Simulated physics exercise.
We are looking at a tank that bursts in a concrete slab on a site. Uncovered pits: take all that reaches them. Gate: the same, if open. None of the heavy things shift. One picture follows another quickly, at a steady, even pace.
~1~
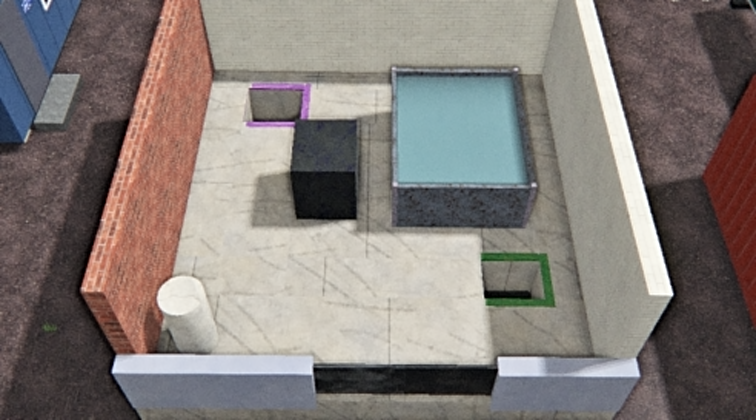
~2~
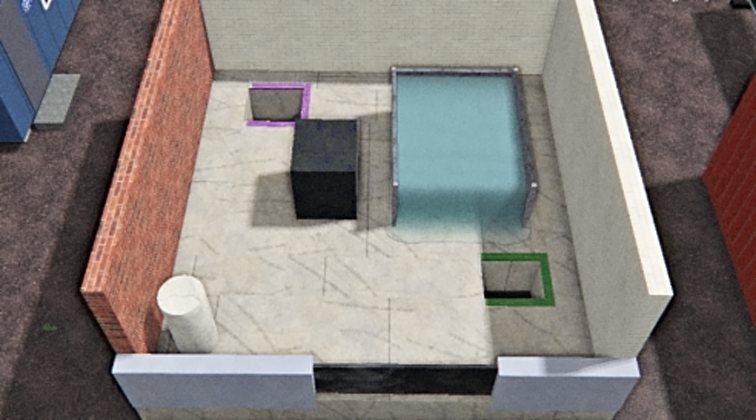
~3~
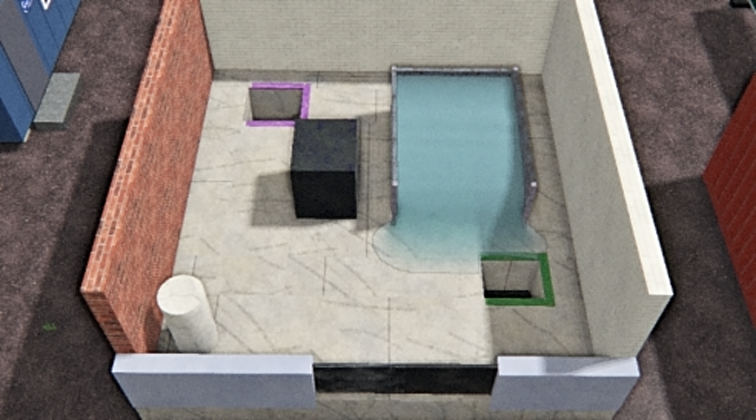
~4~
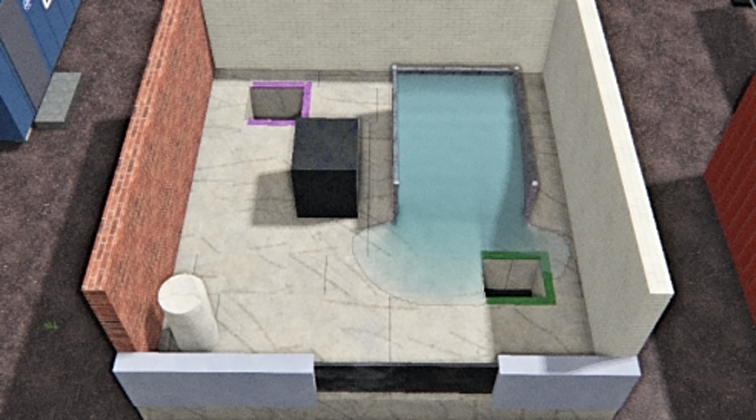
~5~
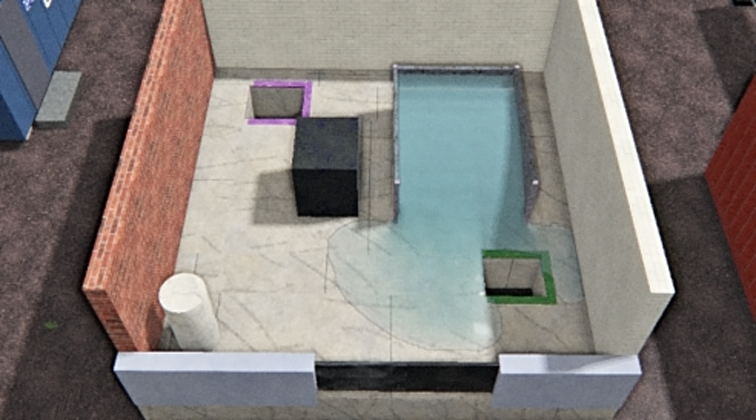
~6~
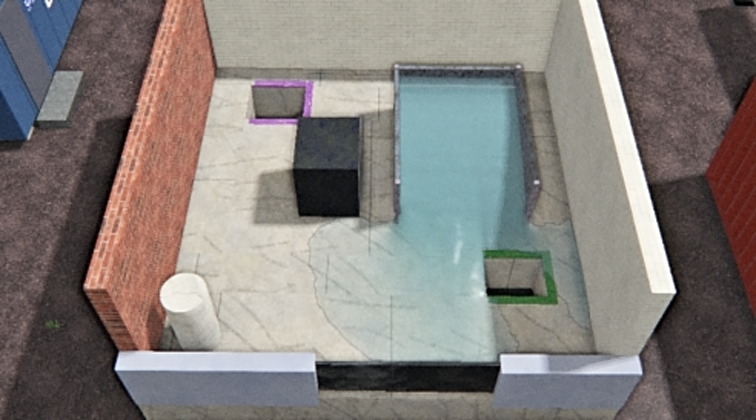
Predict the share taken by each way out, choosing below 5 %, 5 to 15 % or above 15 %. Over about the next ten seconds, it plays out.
The gate gets a mere sliver - short of five per cent; the purple pit gets a medium chunk - five to fifteen per cent; the green pit gets a sizeable chunk - beyond fifteen per cent.
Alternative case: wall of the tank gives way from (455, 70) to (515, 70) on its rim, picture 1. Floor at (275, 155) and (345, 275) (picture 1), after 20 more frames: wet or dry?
The first ends up soaked, the second ends up unsoaked.
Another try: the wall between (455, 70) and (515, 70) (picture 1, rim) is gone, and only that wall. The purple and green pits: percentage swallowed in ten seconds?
Purple takes 25 in a hundred, green takes 12 in a hundred.
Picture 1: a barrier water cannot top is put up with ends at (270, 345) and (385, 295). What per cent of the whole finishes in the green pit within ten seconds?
About 55 percent goes into the green pit.
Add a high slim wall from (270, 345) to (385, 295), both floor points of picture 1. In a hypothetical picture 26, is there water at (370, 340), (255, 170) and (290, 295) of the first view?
In turn: Flooded, not flooded, flooded.
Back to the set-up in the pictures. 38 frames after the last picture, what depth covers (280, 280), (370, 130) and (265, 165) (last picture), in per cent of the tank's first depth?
At the three places, in the order asked: Around 8, 2 and 6 per cent.
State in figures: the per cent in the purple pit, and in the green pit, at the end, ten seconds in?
Shares, in order: 10 % and 52 %.
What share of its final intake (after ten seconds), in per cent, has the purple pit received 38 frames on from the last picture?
The figure is near 35 per cent.
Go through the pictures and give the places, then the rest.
In the first frame, still water in the open tank at (459, 128).
In the second frame, water pours out at (460, 213) and has run to (389, 227).
In the third frame, the front is at (380, 247), out from the gap at (460, 213).
In the fourth frame, the front is at (368, 270), out from the gap at (461, 214).
In the fifth frame, the front is at (422, 342), out from the gap at (461, 213).
In the sixth frame, water pours out at (462, 213) and has run to a hidden place.
A moment on, water covers 35 % of the floor; the gate 0 %, the purple pit 0 %, the green pit 15 %.
Next, water covers 40 % of the floor; the gate 0 %, the purple pit 0 %, the green pit 24 %.
Then, water covers 55 % of the floor; the gate 0 %, the purple pit 0 %, the green pit 36 %.
Later, water covers 90 % of the floor; the gate 0 %, the purple pit 4 %, the green pit 45 %.
In the end, water covers 100 % of the floor; the gate 0 %, the purple pit 11 %, the green pit 52 %.
